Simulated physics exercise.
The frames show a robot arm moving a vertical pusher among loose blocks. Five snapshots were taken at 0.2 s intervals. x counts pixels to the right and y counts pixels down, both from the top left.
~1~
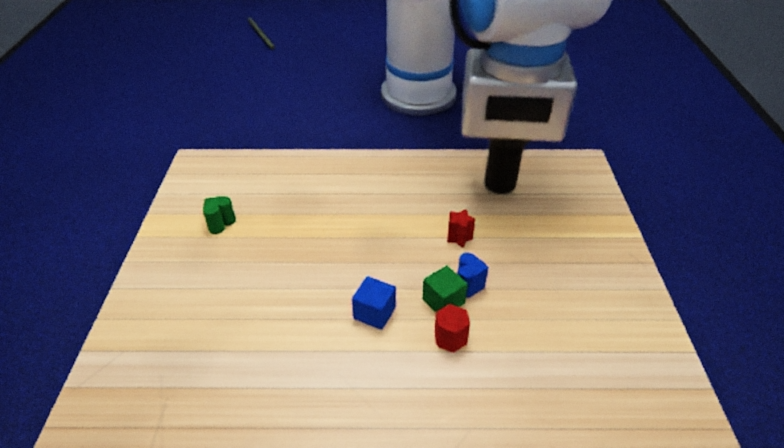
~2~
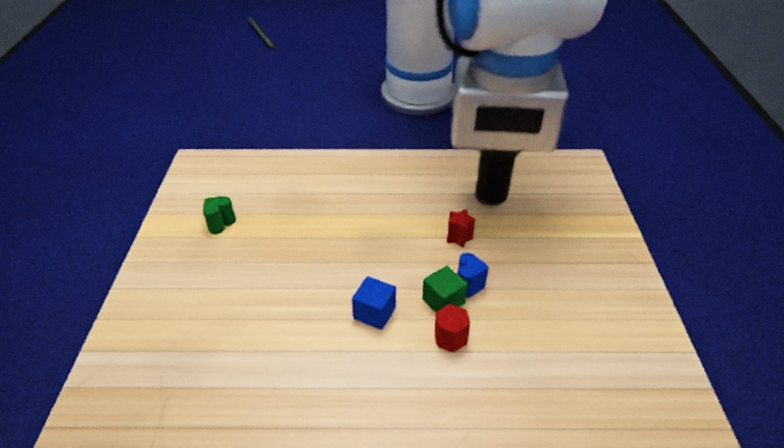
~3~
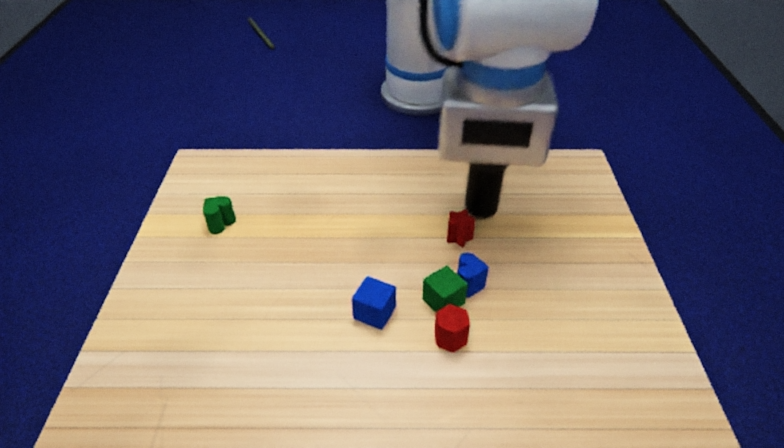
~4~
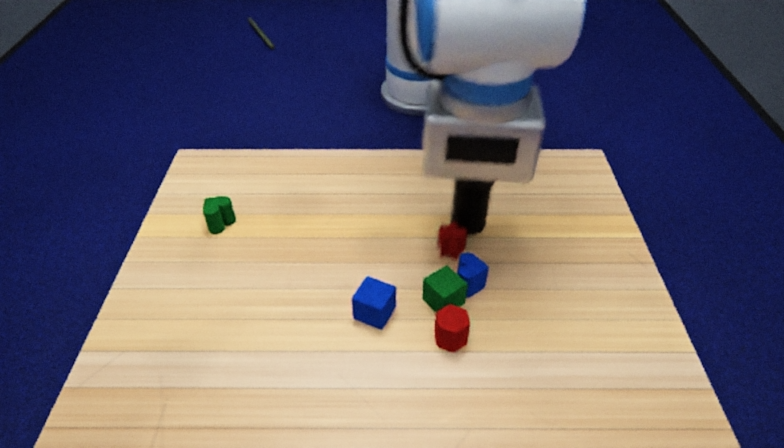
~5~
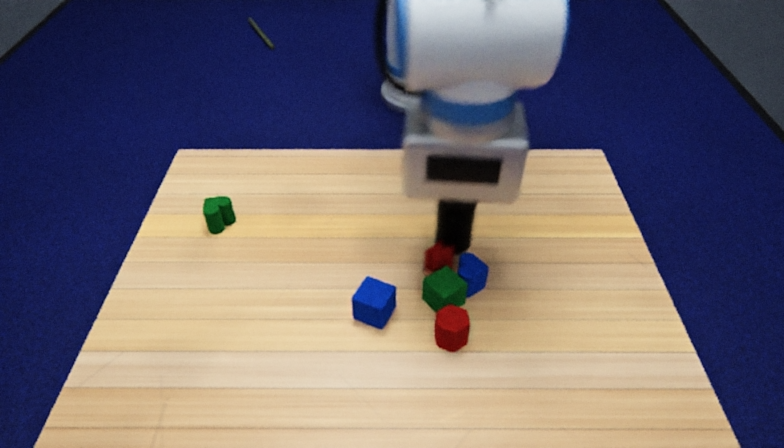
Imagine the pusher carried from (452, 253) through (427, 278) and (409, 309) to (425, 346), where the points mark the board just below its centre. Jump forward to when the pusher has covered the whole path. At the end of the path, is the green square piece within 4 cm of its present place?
Yes, it checks out.
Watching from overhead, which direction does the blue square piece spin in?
Answer: Clockwise.
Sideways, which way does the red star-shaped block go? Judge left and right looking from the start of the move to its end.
Towards the right-hand side.
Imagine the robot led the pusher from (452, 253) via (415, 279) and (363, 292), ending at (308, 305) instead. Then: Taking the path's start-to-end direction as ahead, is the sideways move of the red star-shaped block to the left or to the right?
Answer: Leftward.
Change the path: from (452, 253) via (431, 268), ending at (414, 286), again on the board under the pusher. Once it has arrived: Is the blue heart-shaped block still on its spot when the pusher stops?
Yes, that is what happens.
What follows on the original path. One third of the way, pusher at (427, 269); red star-shaped block at (412, 278); green square piece at (446, 286).
Two thirds of the way, pusher at (409, 300); blue square piece at (358, 304), turned 55° clockwise; red star-shaped block at (394, 312); green square piece at (446, 291), turned 40° anticlockwise; red six-sided block at (458, 321), turned 20° clockwise.
At the end, pusher at (426, 337); blue square piece at (358, 305), turned 60° clockwise; red star-shaped block at (392, 333), turned 40° clockwise; green square piece at (450, 295), turned 70° anticlockwise; red six-sided block at (465, 325); blue heart-shaped block unmoved.
